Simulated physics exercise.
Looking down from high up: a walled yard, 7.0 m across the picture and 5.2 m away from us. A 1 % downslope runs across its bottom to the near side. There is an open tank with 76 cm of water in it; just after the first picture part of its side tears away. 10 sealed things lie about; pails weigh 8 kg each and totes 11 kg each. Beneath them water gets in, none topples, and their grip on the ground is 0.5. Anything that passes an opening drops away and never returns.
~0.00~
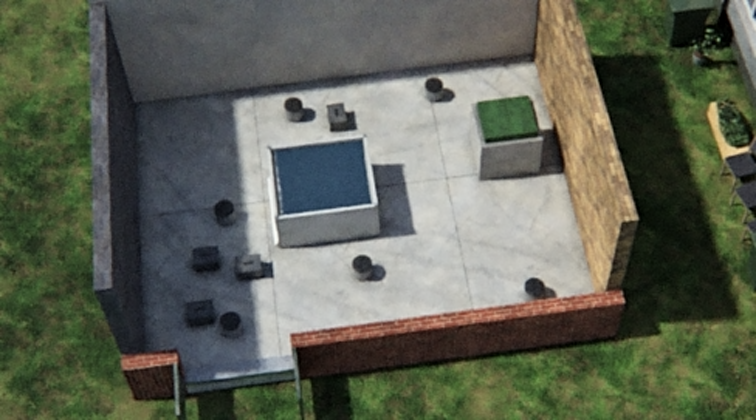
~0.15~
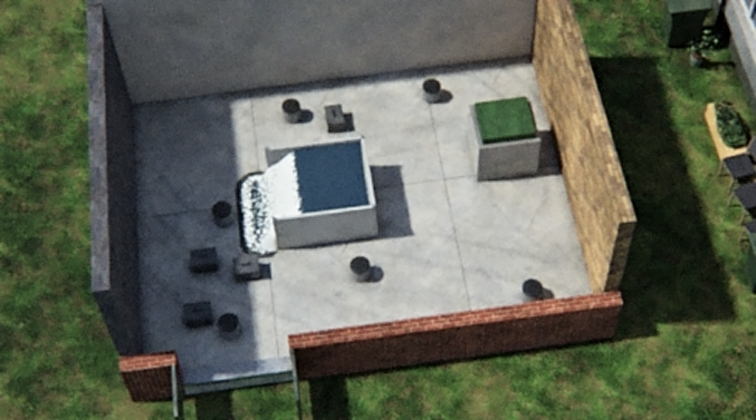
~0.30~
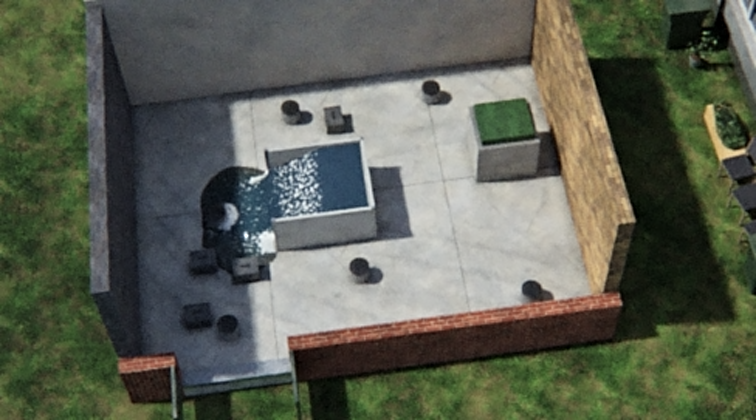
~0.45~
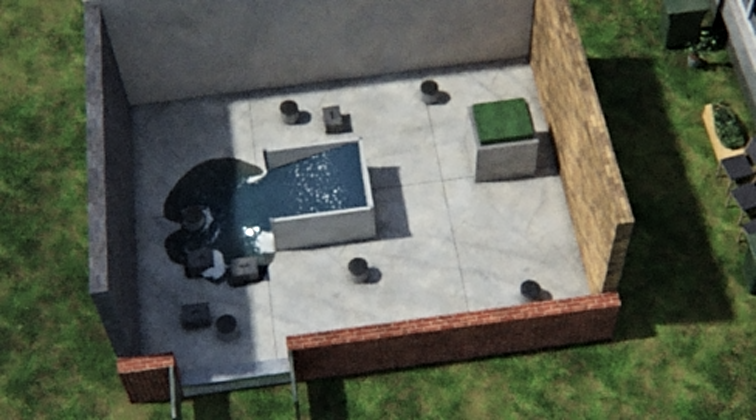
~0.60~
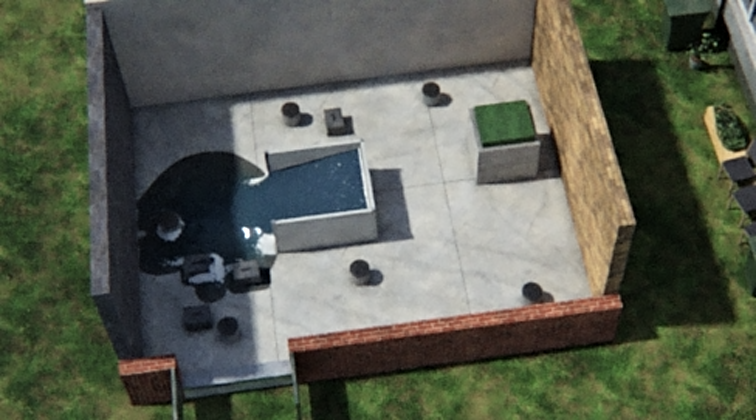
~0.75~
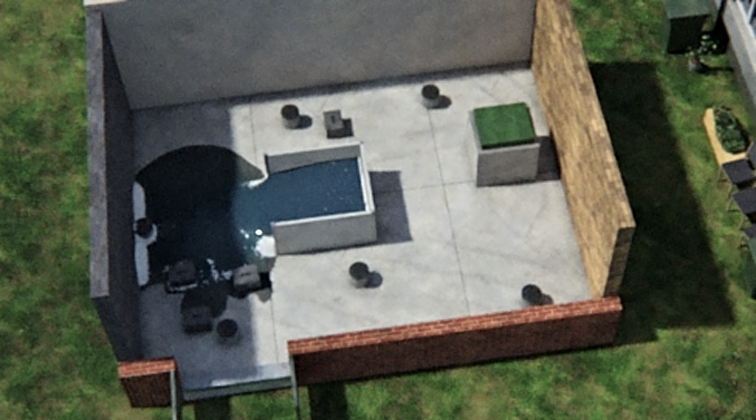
Water bursts through the torn left side of an open tank in a walled yard, foaming white onto the pale floor. It spreads in a dark pool toward the left wall and the near side, carrying a small round container leftward, while a dark boxy one shifts slightly.
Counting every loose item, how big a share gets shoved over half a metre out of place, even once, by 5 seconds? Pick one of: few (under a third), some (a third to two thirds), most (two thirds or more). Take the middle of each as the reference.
Some.
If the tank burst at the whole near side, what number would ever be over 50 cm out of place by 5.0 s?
The count would be 3.
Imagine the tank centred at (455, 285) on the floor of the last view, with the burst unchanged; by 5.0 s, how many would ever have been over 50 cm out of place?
Count: 6.
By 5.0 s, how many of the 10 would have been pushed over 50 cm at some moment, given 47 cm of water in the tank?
Count under that change: 2.
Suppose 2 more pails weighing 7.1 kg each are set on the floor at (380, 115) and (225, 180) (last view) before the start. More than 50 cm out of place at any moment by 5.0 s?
Respectively: Doesn't reach it; tops it.
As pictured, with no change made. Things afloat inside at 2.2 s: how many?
Count: 1.
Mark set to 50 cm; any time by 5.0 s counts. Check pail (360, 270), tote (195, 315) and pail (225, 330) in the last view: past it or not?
Taking them in turn, the answers are smaller, greater and greater.
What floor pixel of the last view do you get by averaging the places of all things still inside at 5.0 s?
I'd say about (344, 242) in the last view.
After 1.1 s 2 of 10 are over 50 cm from their spots; 1 afloat.
After 2.2 s 2 of 10 are over 50 cm from their spots; 1 afloat.
After 3.5 s 4 of 10 are over 50 cm from their spots; 0 afloat.
After 5.0 s 5 of 10 are over 50 cm from their spots, and 5 have been at some point; 0 afloat.
